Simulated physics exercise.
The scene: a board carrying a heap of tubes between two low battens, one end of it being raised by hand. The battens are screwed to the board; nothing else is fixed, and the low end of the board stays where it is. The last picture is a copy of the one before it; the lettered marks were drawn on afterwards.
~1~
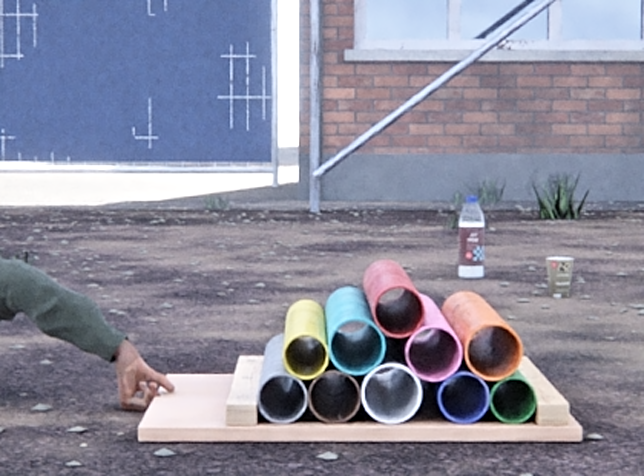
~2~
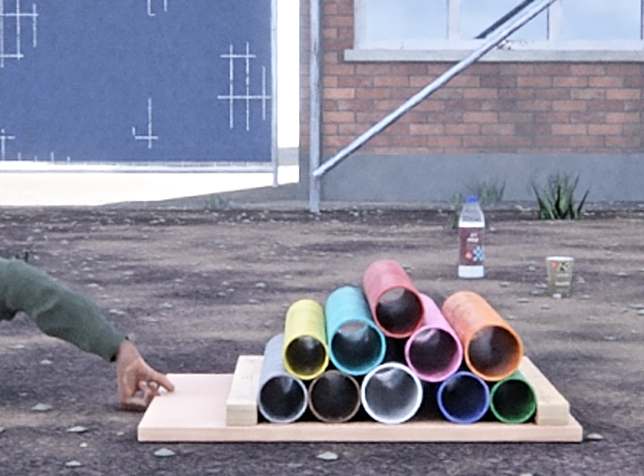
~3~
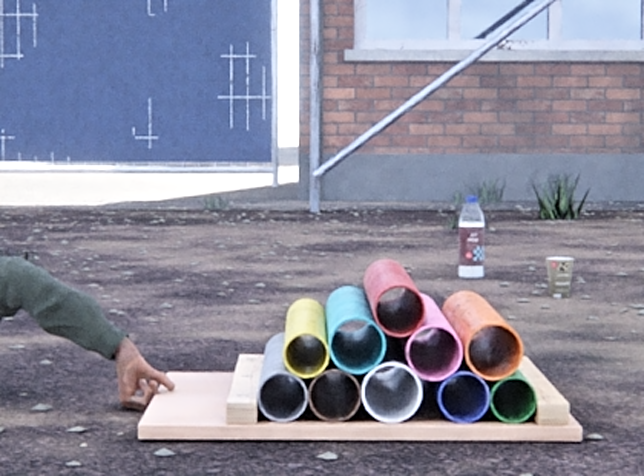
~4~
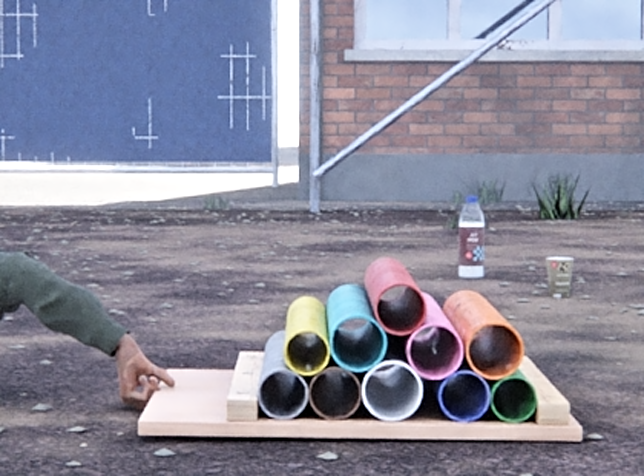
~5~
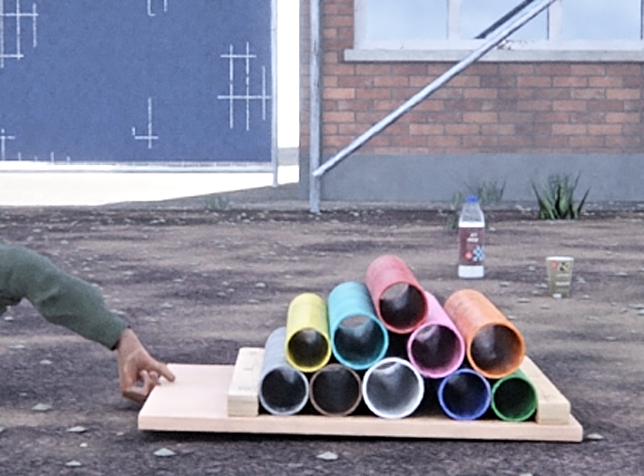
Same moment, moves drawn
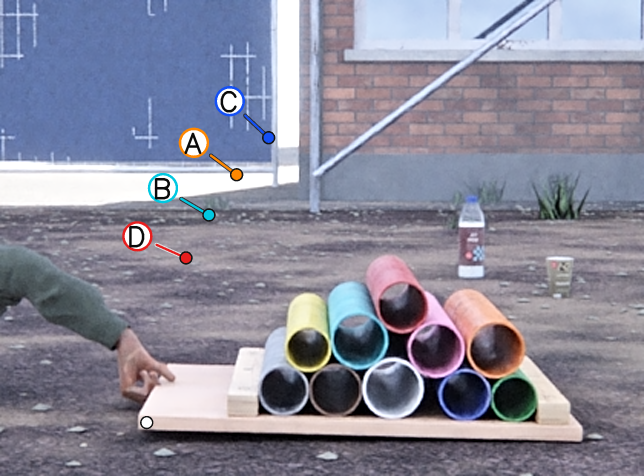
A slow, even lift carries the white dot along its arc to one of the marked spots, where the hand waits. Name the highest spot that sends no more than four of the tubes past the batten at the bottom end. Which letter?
Up to B.
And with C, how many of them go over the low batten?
It comes to five.
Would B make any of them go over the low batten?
At B: Yes.
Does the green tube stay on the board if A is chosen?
Yes, with A.
On the marked copy, A at (237, 175); B at (209, 215); C at (269, 138); D at (186, 258); the white dot at (147, 423).
With B. Early on, board at 17°.
Further on, board at 30°.
At the end, board at 30°, three over the low batten (pink, orange, red).
As for the rest, A five over the low batten; C five over the low batten; D three over the low batten (pink, orange, red).
